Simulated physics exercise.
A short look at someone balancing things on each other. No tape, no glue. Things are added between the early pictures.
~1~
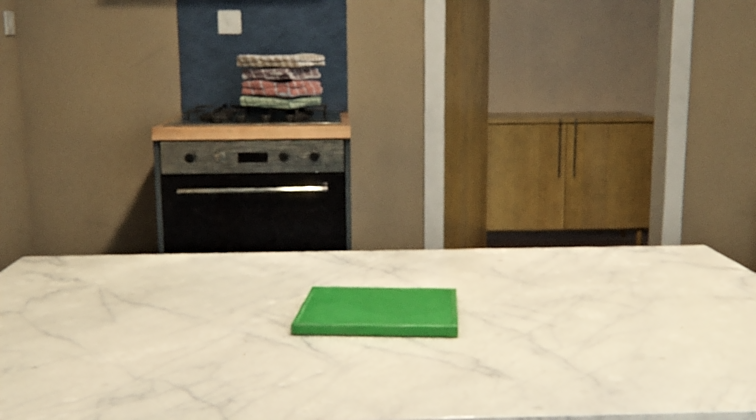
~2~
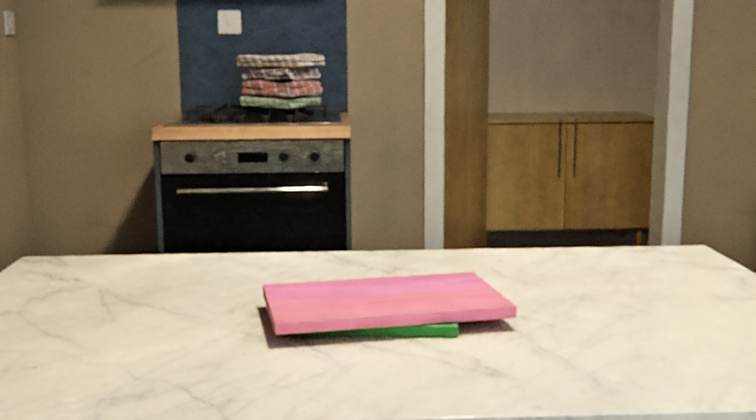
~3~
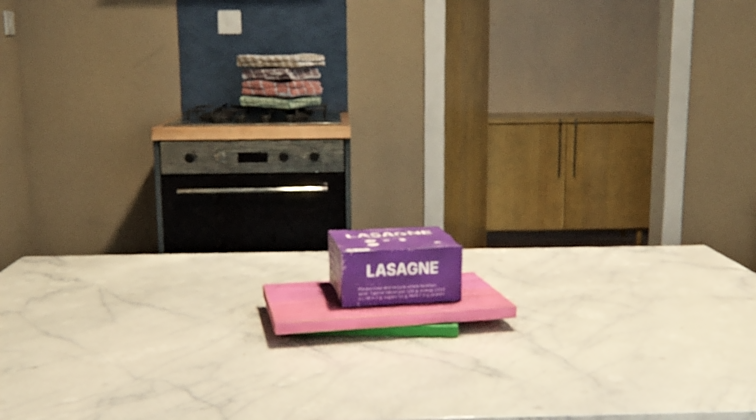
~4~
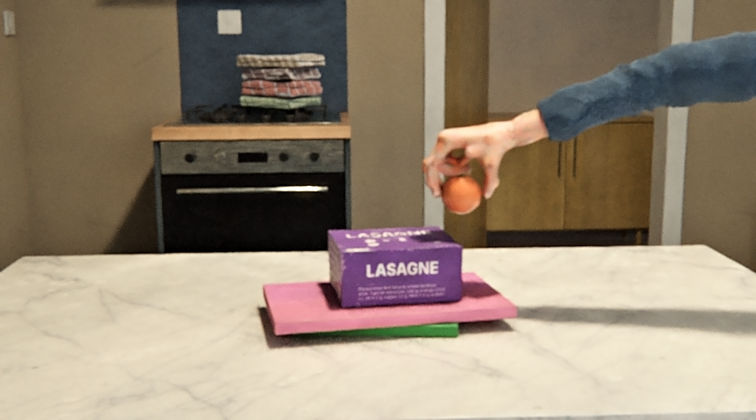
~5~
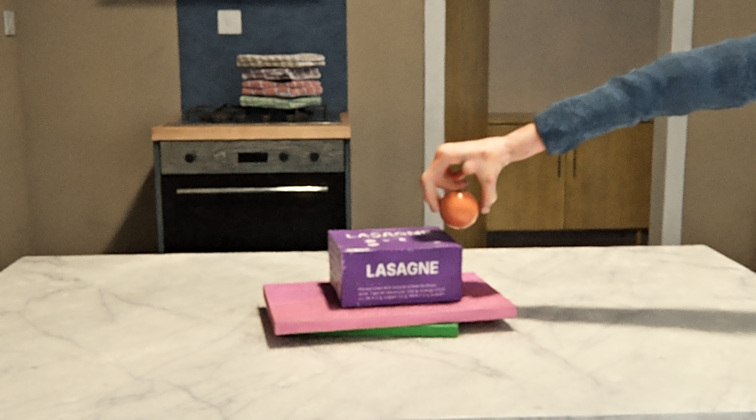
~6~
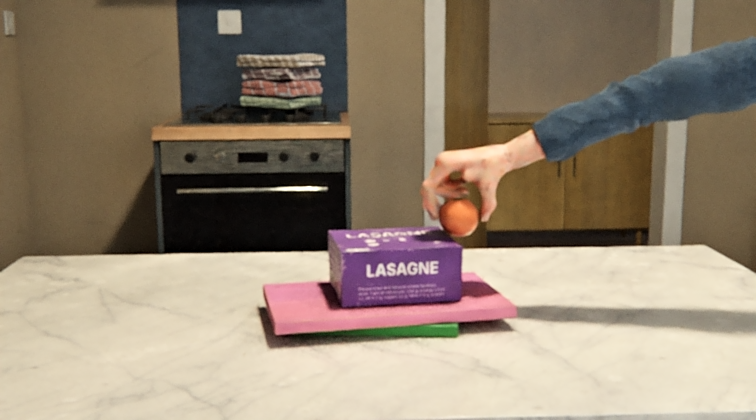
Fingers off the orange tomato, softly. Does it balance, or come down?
The pile loses its balance.
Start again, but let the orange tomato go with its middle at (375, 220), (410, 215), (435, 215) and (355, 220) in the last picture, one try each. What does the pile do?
First try: It stays up; second try: It holds; third try: It stays up; fourth try: It keeps its balance.
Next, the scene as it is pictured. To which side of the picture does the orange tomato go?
To the right.
Then, 0.40 s past the last view, orange tomato now fallen.
Then, 0.50 s past the last view, things are still on the move.
Finally, fallen, orange tomato; the other 3 still in place. Final places as the last picture's camera would see them, orange tomato near (486, 270). The pile comes apart.
